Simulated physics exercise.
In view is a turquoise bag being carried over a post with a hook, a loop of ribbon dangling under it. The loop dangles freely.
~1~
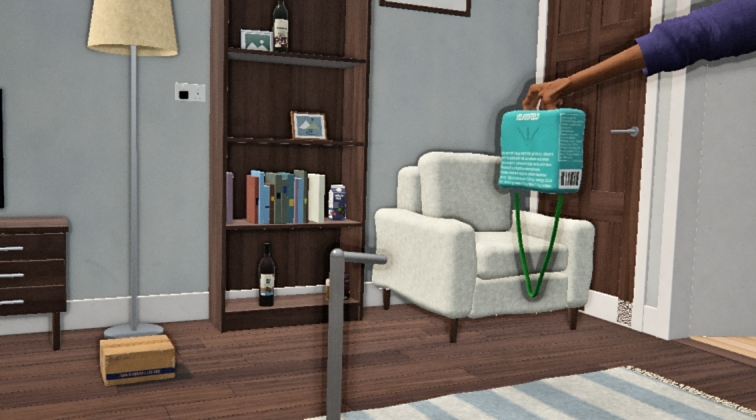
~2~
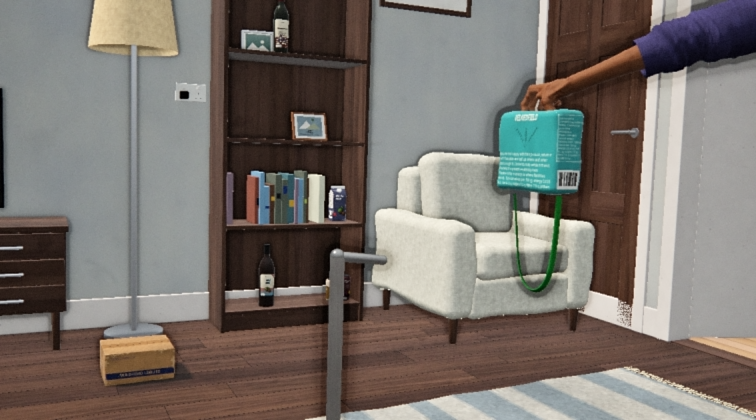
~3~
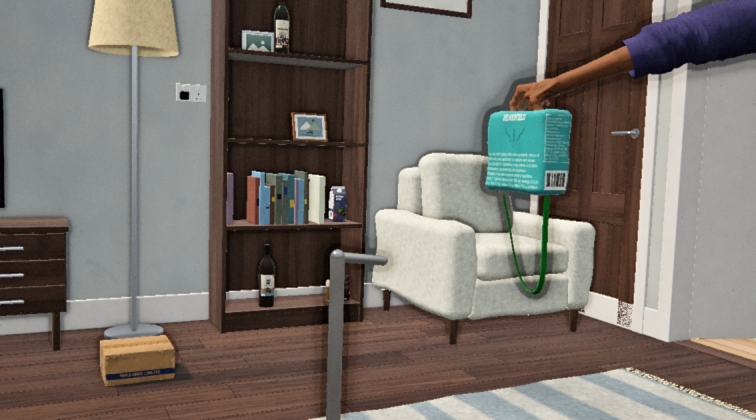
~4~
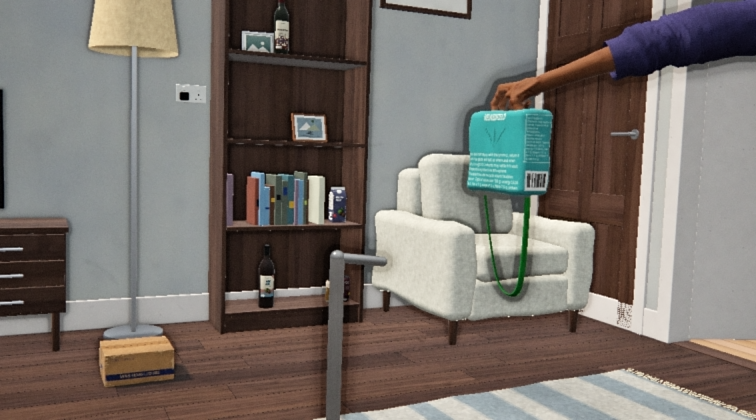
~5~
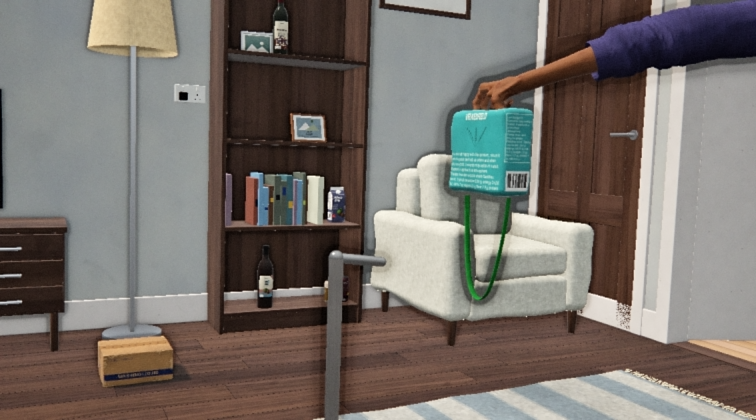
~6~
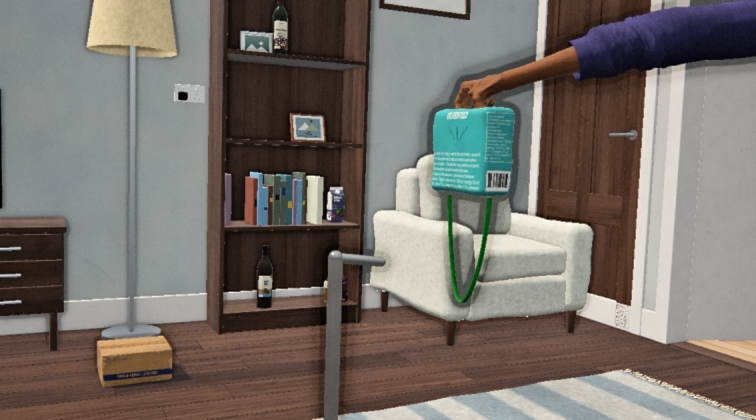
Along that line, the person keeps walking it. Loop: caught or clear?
Caught.
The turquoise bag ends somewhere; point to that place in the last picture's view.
In the last view it finishes at around (249, 144).
Then, 0.46 s later than the last view, bag nearing the post near (428, 150).
Then, 1.14 s later than the last view, bag over the post near (359, 148).
Then, 1.86 s later than the last view, bag past the post near (280, 145).
Finally, bag past the post near (249, 144); loop tight round the post, hand stopped. The turquoise bag gets caught.
